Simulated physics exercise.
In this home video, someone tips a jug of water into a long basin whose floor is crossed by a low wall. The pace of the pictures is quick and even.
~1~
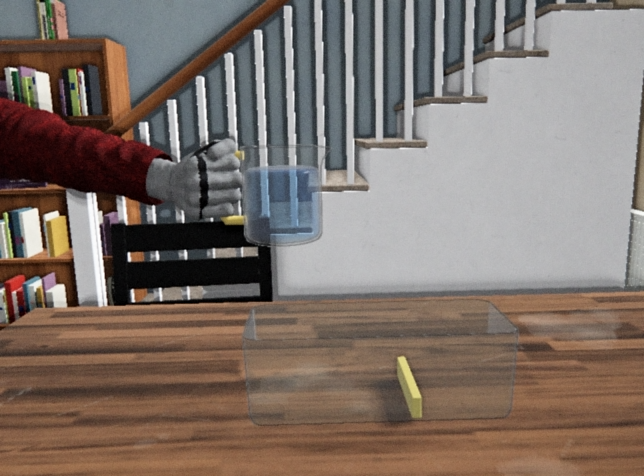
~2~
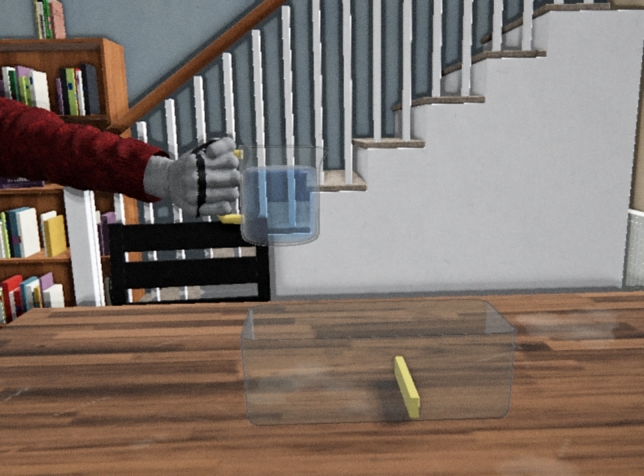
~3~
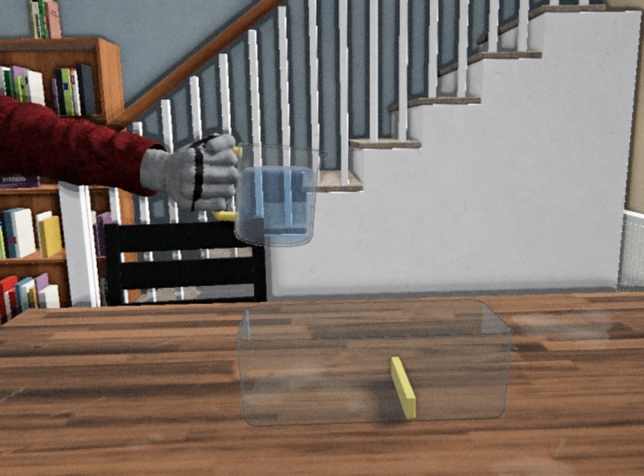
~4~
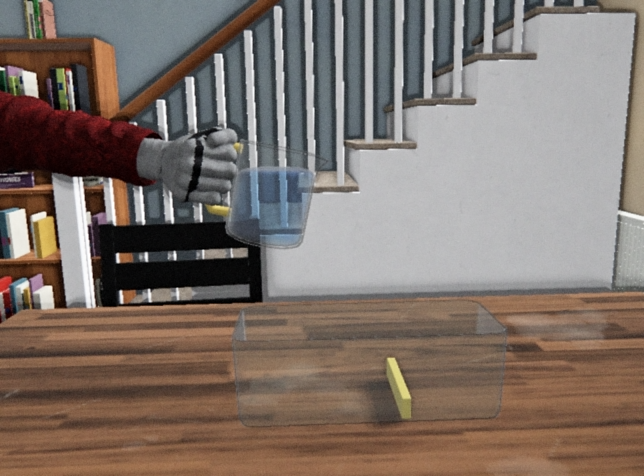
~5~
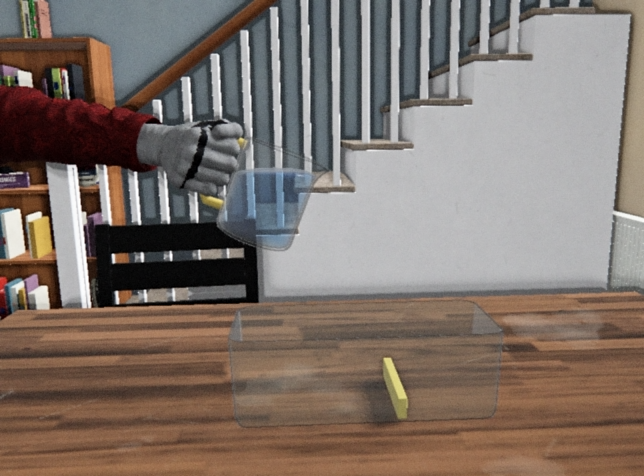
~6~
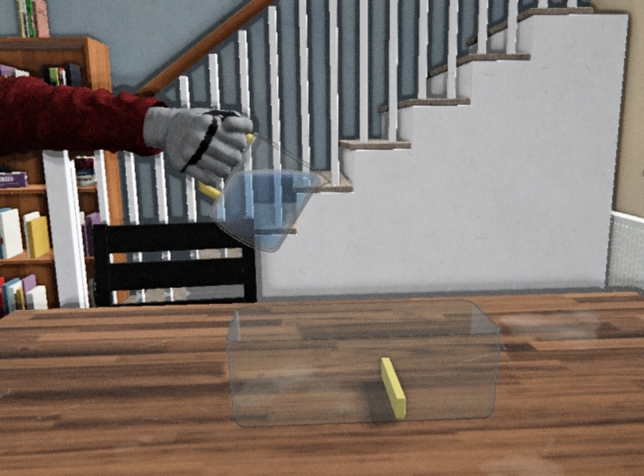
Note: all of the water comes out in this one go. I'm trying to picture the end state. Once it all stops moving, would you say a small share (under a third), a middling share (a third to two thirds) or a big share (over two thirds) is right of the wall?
A small share, under a third.
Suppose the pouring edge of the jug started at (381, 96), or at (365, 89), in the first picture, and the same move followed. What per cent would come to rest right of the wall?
70 and 70 in a hundred.
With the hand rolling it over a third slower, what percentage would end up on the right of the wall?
It comes to 25 per cent or so.
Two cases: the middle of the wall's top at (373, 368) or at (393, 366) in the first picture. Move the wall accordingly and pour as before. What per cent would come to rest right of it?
Well, it's close to 80 per cent for the first one, then 40 per cent for the other.
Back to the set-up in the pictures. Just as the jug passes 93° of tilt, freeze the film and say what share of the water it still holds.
Near 65 in a hundred still remains.
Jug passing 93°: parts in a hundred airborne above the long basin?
I'd put it near 30 per cent.
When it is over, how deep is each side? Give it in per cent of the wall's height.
Left 60 per cent, right 20.
A moment on, the tilt is 93° and 64 per cent is still to pour, 8 is left of the wall and 0 right of it.
Next, the tilt is 113° and 13 per cent is still to pour, 60 is left of the wall and 8 right of it.
Then the tilt is 113° and 1 per cent is still to pour, 76 is left of the wall and 11 right of it.
Later the tilt is 113° and 0 per cent is still to pour, 79 is left of the wall and 14 right of it.
At rest 78 per cent lies left of the wall, 15 right of it and 7 outside.
